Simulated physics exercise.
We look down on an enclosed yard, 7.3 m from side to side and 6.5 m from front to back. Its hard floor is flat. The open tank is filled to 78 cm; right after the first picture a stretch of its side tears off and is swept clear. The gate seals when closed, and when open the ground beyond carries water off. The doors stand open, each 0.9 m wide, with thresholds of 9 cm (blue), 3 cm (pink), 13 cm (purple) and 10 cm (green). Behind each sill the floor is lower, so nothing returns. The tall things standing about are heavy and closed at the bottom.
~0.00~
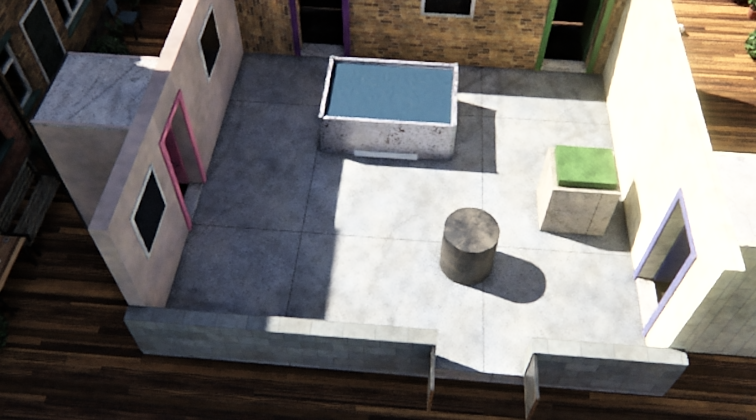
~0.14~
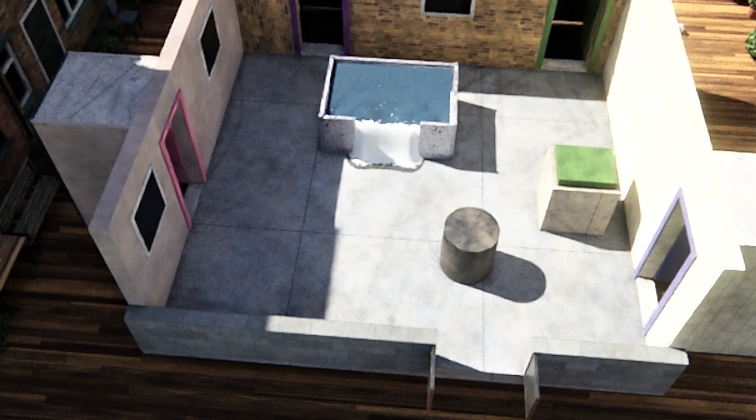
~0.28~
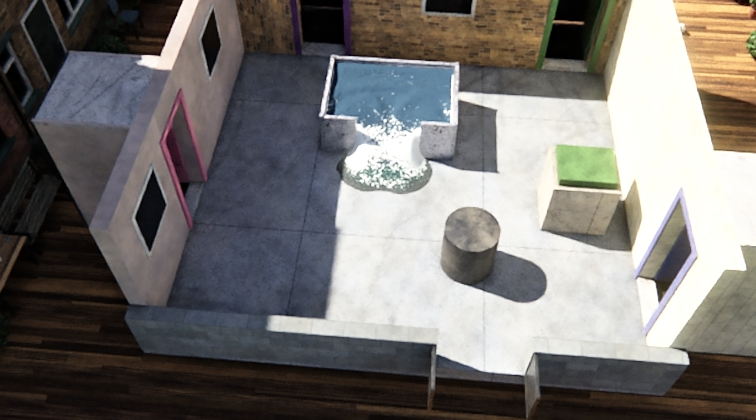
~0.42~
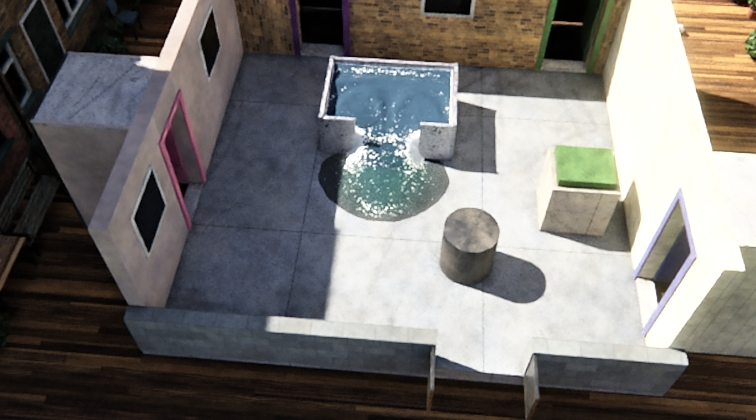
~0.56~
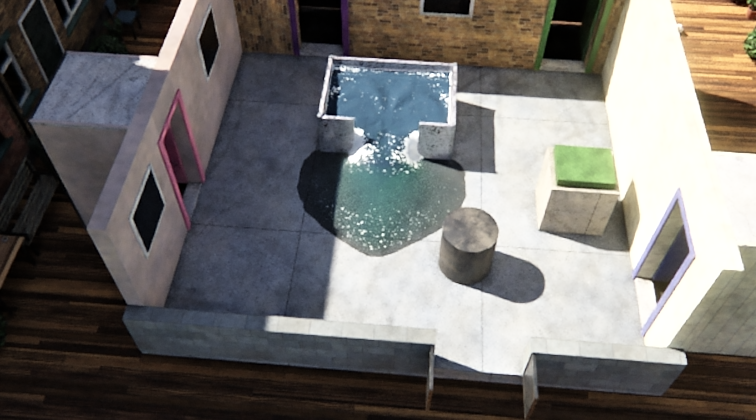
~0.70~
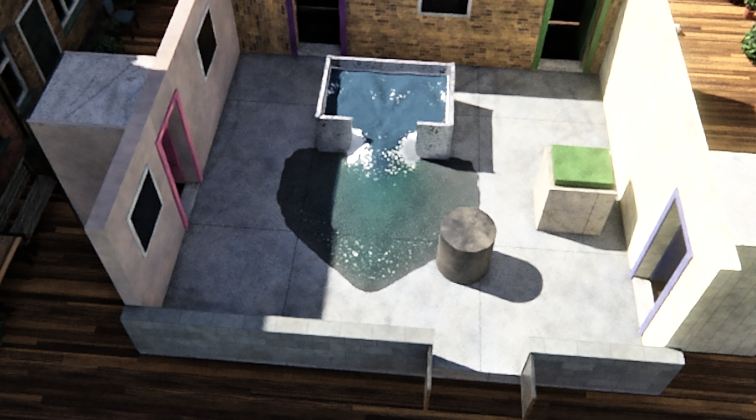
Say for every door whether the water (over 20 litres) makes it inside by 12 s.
Door by door: At the blue door it does not reach the limit; at the pink door it passes the limit; at the purple door it does not reach the limit; at the green door it keeps below the limit.
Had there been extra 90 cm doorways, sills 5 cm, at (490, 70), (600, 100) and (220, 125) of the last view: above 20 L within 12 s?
In turn: Under, under, under.
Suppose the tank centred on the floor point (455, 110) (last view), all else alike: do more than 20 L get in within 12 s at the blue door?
Then: Blue past it.
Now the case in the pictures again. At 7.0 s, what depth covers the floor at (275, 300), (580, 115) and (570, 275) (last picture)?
About 10, 1 and 6 cm.
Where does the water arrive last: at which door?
It is the green one.
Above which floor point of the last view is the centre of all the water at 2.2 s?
Near (369, 201).
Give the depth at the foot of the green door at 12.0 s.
Some 5.5 cm.
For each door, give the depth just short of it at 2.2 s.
In cm: Blue 0, pink 2, purple 0, green 0.
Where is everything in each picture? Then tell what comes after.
Still water, 78 cm deep, in the open tank at (391, 94), in the first picture.
The front is at (352, 160), 0.7 m from the gap at (387, 141); 0.3 m2 of floor is under water; 78 cm left at the back of the open tank, in the second picture.
Water pours out at (388, 143) and has run 0.9 m, to (353, 183); typically 13 cm deep outside, 76 cm at the open tank's back, in the third picture.
The front is at (397, 217), 1.5 m from the gap at (387, 145); 2.3 m2 of floor is under water; 68 cm left at the back of the open tank, in the fourth picture.
Water pours out at (386, 145) and has run 2.2 m, to (386, 251); typically 6 cm deep outside, 67 cm at the open tank's back, in the fifth picture.
The front is at (369, 288), 2.9 m from the gap at (384, 143); 6.5 m2 of floor is under water; 63 cm left at the back of the open tank, in the sixth picture.
After 1.4 s water covers 30 % of the floor and is deepest (40 cm) near (379, 157); blue door not reached, pink door not reached, purple door not reached, green door not reached.
After 2.2 s water covers 40 % of the floor and is deepest (45 cm) near (156, 330); blue door not reached, pink door 2 cm at the sill, 0 L in, purple door not reached, green door not reached.
After 3.5 s water covers 50 % of the floor and is deepest (24 cm) near (156, 330); blue door 7 cm at the sill, 1 L in, pink door 5 cm at the sill, 1 L in, purple door not reached, green door not reached.
After 7.0 s water covers 75 % of the floor and is deepest (14 cm) near (301, 59); blue door 6 cm at the sill, 4 L in, pink door 6 cm at the sill, 29 L in, purple door 13 cm at the sill, 0 L in, green door not reached.
After 12.0 s water covers 95 % of the floor and is deepest (8 cm) near (272, 143); blue door 5 cm at the sill, 4 L in, pink door 4 cm at the sill, 49 L in, purple door 7 cm at the sill, 0 L in, green door 6 cm at the sill, 0 L in.
